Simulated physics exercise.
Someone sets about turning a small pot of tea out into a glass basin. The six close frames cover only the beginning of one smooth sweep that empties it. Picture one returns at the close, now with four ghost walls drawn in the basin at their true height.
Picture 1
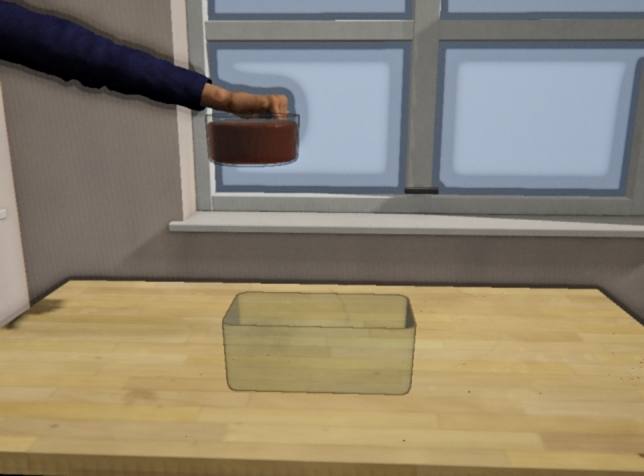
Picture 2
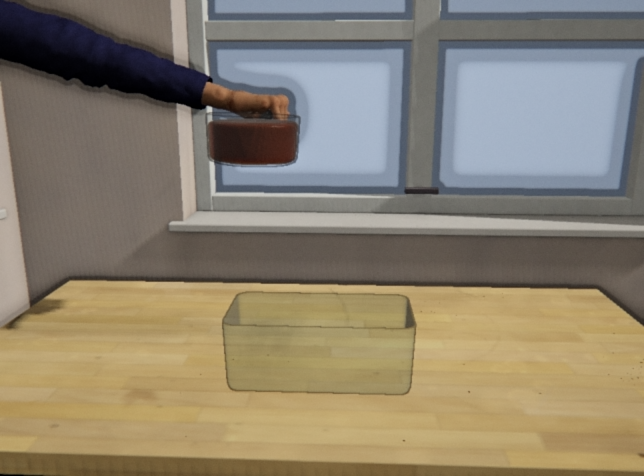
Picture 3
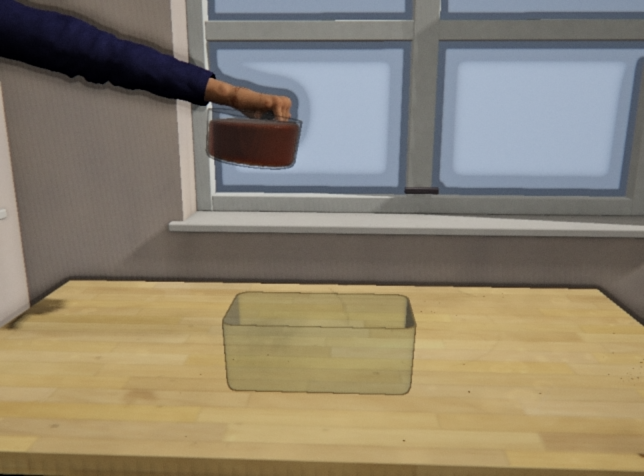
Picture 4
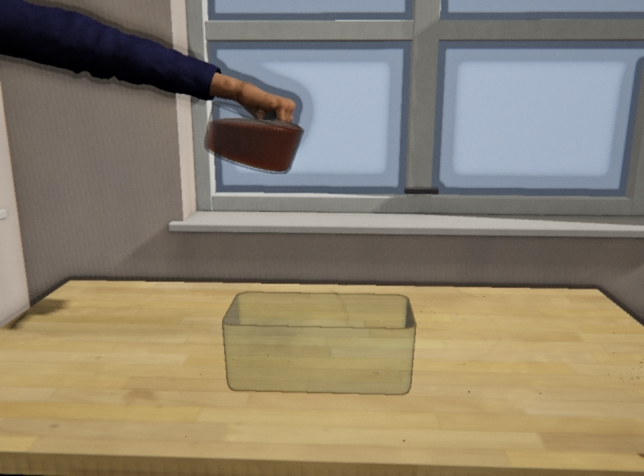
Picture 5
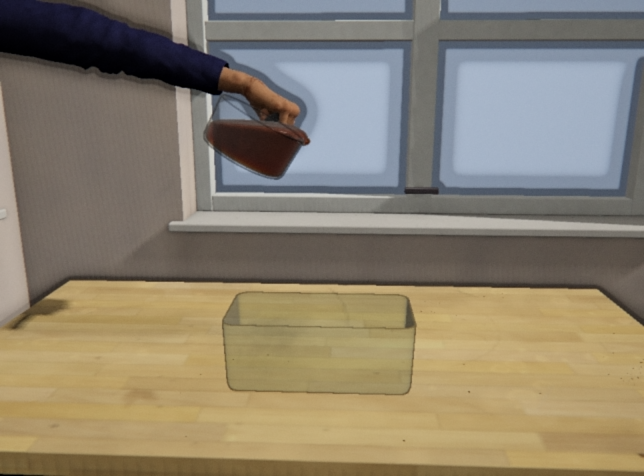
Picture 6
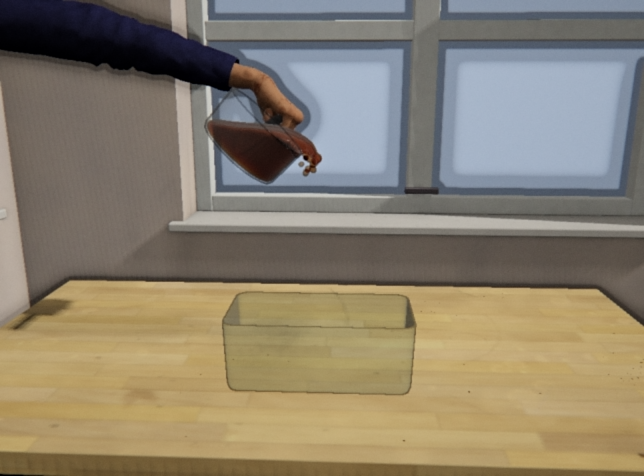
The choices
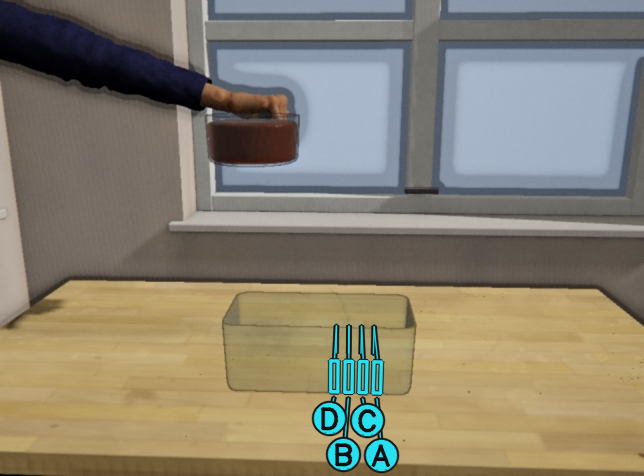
A hand in a dark blue sleeve holds a small clear pot of reddish-brown tea upright, above and left of an empty glass basin on a wooden table. The hand tilts the pot steadily to the right, and tea slips over the lip in a short trickle.
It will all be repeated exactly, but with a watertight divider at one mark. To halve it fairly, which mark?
Go for B.
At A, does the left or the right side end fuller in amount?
The left one.
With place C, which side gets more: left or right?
More ends on the left.
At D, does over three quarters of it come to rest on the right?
No.
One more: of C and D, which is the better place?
The answer is D.
On the marked copy, A at (376, 398); B at (348, 397); C at (362, 398); D at (334, 397).
For place A, about 81 % ends left of the wall and 9 % right of it; 10 % is lost outside.
For place B, about 52 % ends left of the wall and 43 % right of it; 5 % is lost outside.
For place C, about 69 % ends left of the wall and 25 % right of it; 7 % is lost outside.
For place D, about 35 % ends left of the wall and 62 % right of it; 3 % is lost outside.
